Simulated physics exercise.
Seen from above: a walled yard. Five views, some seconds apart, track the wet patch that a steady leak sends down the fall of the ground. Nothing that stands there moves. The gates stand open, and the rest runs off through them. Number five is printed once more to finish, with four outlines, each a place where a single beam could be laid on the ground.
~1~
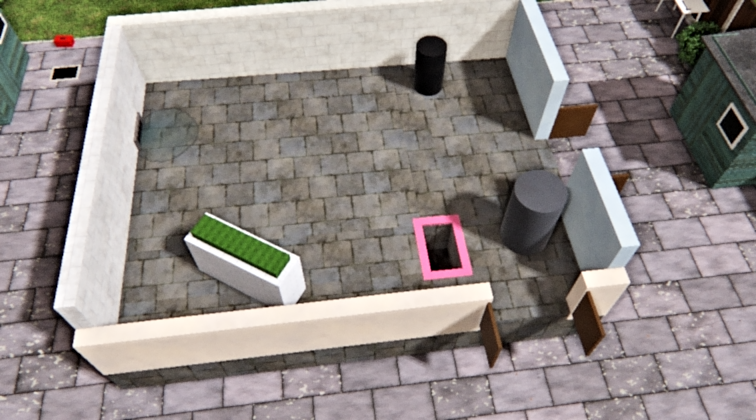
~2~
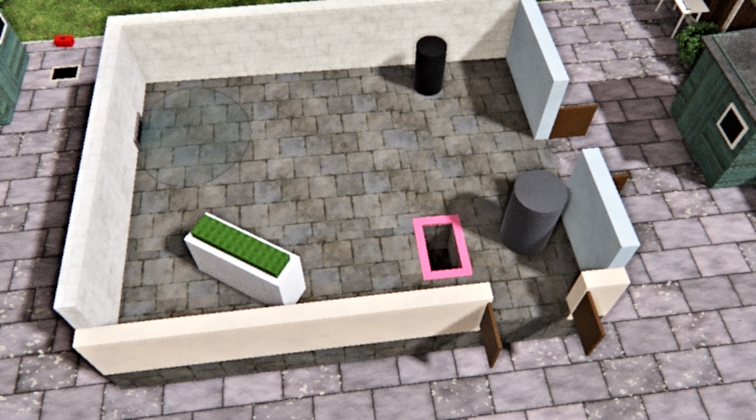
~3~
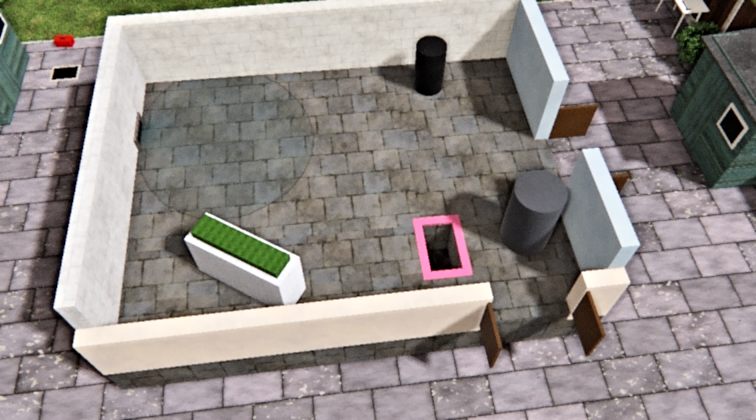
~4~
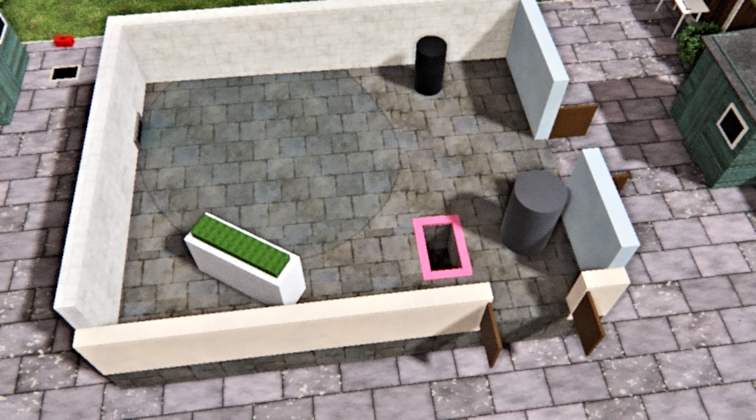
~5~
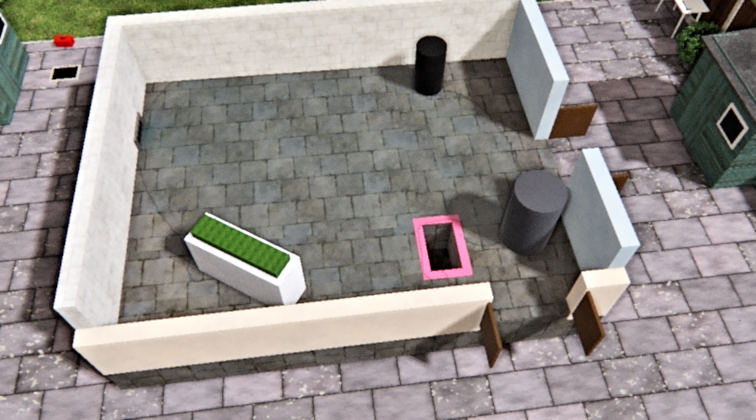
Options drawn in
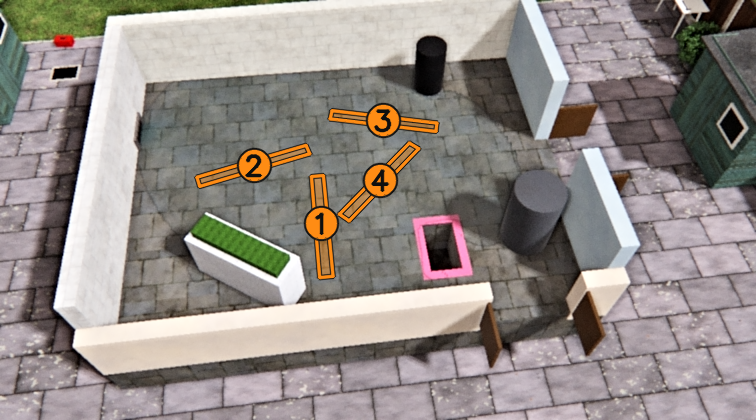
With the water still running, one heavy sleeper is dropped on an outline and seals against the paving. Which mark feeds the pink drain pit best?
Position 3.
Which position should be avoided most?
That would be 2.
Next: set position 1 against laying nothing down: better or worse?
It is worse.
On the marked copy, 1 from (326, 276) to (317, 176); 2 from (198, 181) to (307, 149); 3 from (331, 114) to (436, 127); 4 from (344, 217) to (413, 145).
Choosing 1, about 18 % of the stream runs into the pink drain pit, about 82 % out by the gates.
Choosing 2, about 9 % of the stream runs into the pink drain pit, about 91 % out by the gates.
Choosing 3, about 27 % of the stream runs into the pink drain pit, about 73 % out by the gates.
Choosing 4, about 13 % of the stream runs into the pink drain pit, about 87 % out by the gates.
